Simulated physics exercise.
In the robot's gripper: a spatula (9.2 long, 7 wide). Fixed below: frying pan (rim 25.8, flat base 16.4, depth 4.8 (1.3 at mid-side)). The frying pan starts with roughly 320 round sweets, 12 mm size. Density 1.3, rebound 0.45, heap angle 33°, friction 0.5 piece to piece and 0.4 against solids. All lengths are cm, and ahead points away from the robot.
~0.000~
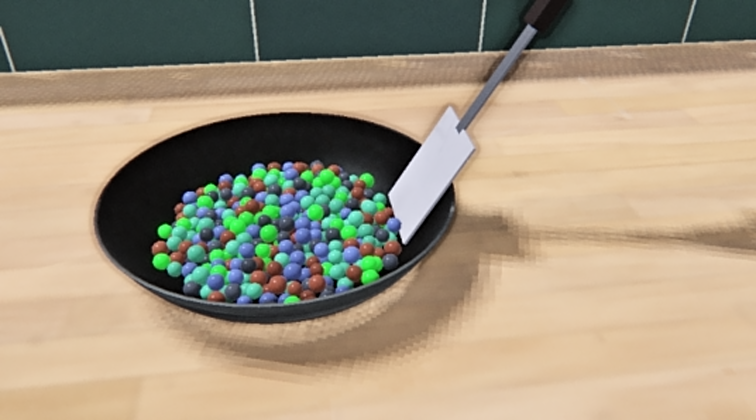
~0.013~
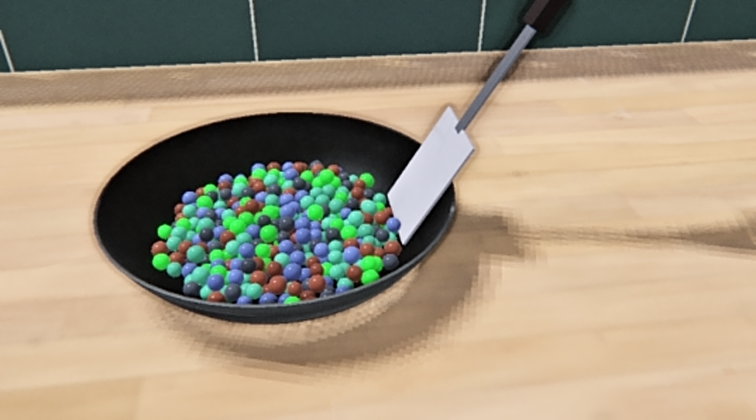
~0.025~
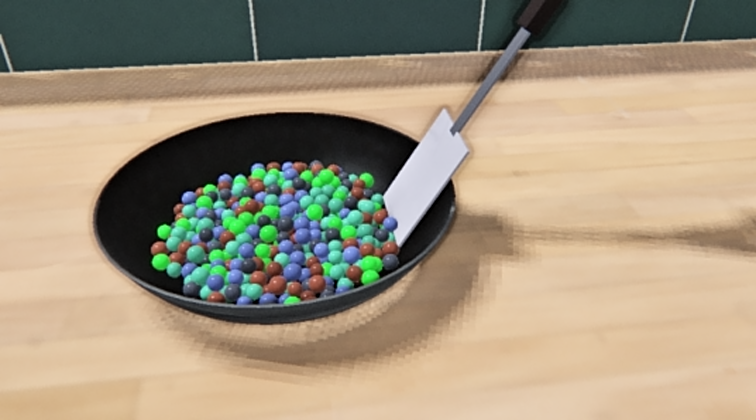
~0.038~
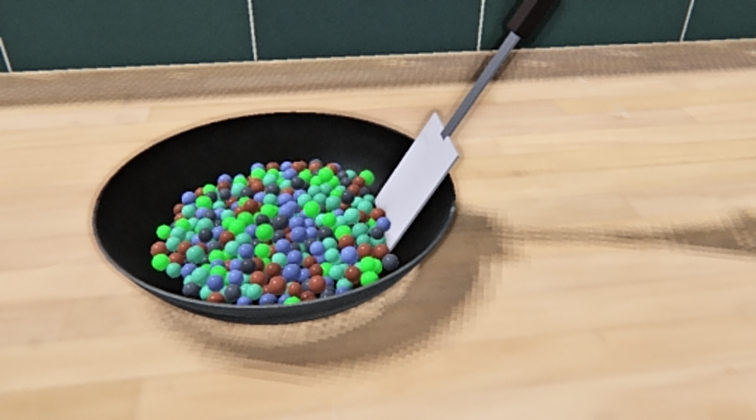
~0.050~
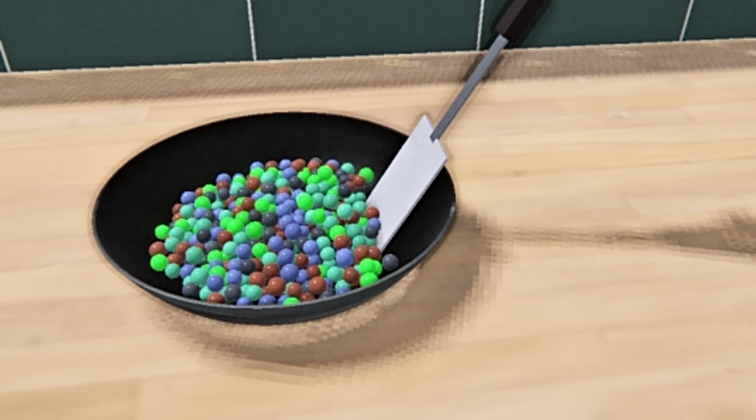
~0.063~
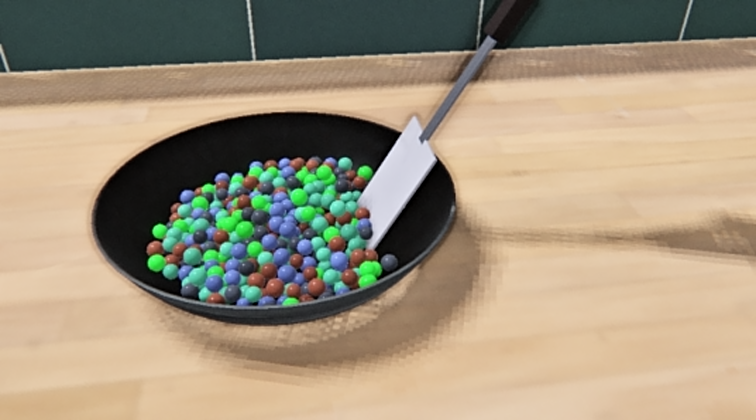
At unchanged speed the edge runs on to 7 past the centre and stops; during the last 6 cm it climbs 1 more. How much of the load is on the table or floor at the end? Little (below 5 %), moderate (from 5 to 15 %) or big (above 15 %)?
Answer: Little; below 5 % of the round sweets finish on the table or floor.
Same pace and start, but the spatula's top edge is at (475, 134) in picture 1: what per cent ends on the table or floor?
Some 0 per cent.
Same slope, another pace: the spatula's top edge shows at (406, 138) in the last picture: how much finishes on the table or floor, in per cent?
Some 5 per cent.
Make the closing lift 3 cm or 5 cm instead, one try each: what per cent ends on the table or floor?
Some 5 and 0 per cent.
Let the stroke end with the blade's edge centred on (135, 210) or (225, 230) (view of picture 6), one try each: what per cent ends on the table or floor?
About 25 and 0 per cent.
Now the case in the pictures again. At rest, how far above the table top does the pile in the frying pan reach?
About 5.5 cm.
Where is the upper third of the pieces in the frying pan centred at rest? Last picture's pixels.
At about (161, 220).
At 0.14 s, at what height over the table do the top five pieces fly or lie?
Roughly 4 cm.
After 0.14 s, sloping 59°, highest piece 4 above the table; 322 in the frying pan.
After 0.21 s, sloping 59°, highest piece 5 above the table; 322 in the frying pan.
After 0.45 s, sloping 59°, highest piece 5 above the table; 320 in the frying pan, 2 on the table or floor.
After 1.50 s, sloping 59°, highest piece 5 above the table; 320 in the frying pan, 2 on the table or floor.
In the end, 320 in the frying pan, 2 on the table or floor. That is 1 % on the table or floor.
